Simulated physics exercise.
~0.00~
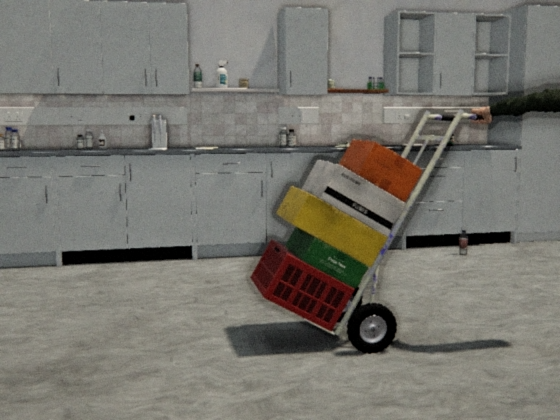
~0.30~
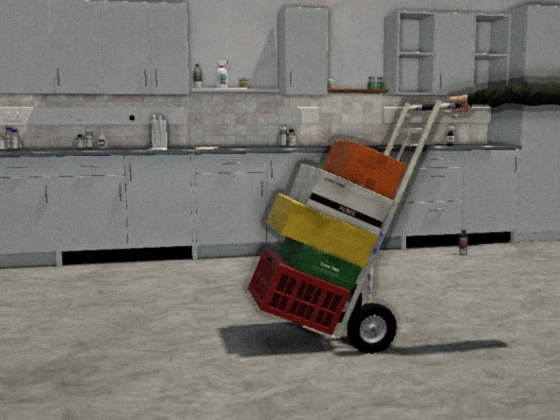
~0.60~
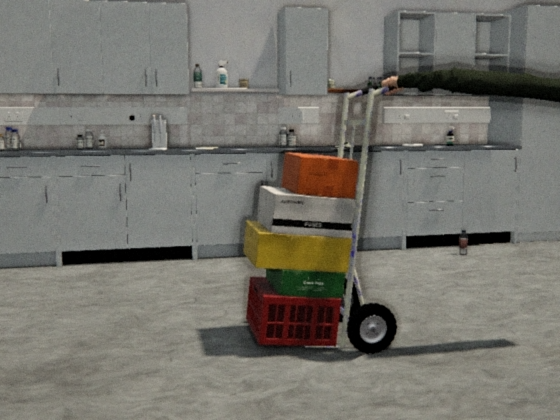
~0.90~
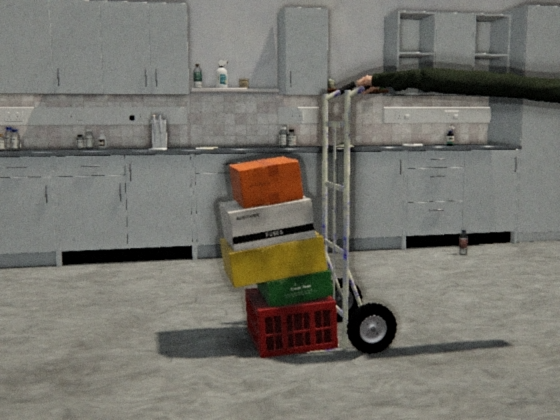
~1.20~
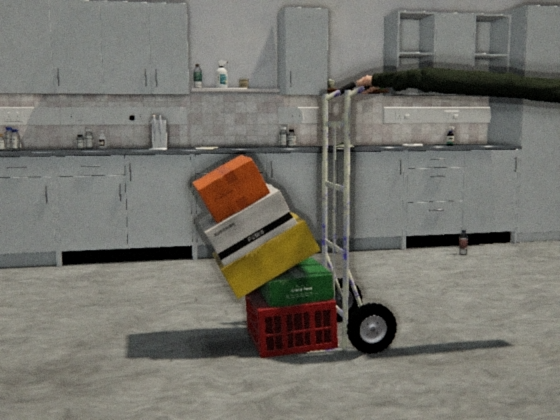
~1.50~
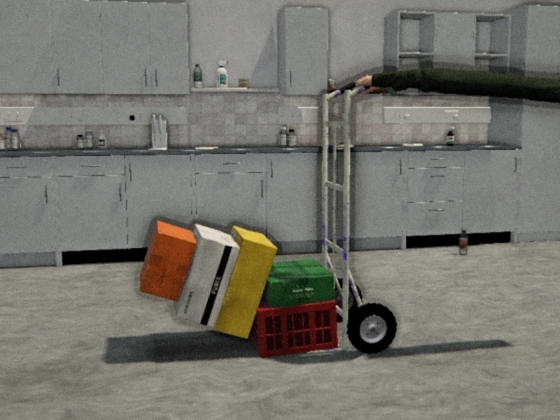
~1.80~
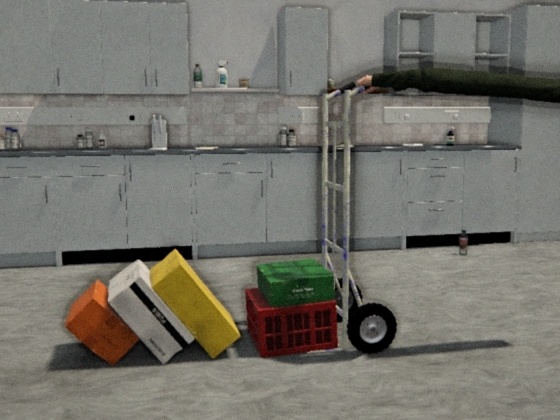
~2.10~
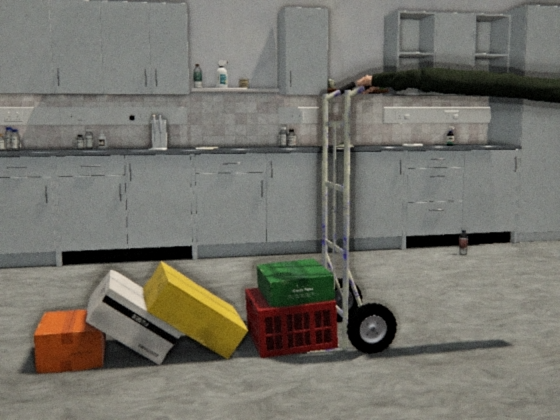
In a grey kitchen with pale cabinets and a tiled backsplash, seen from the side by a still camera, a hand truck leans back to the right, loaded with a red crate at the bottom, then green, yellow, white and orange boxes. A dark-sleeved arm reaching in from the right holds the handle as the truck swings upright and its load meets the floor. The top three boxes lean left, tip over together and tumble down. They end on the floor at left, orange flat, white and yellow slanted, while the green box stays on the red crate beside the upright truck.
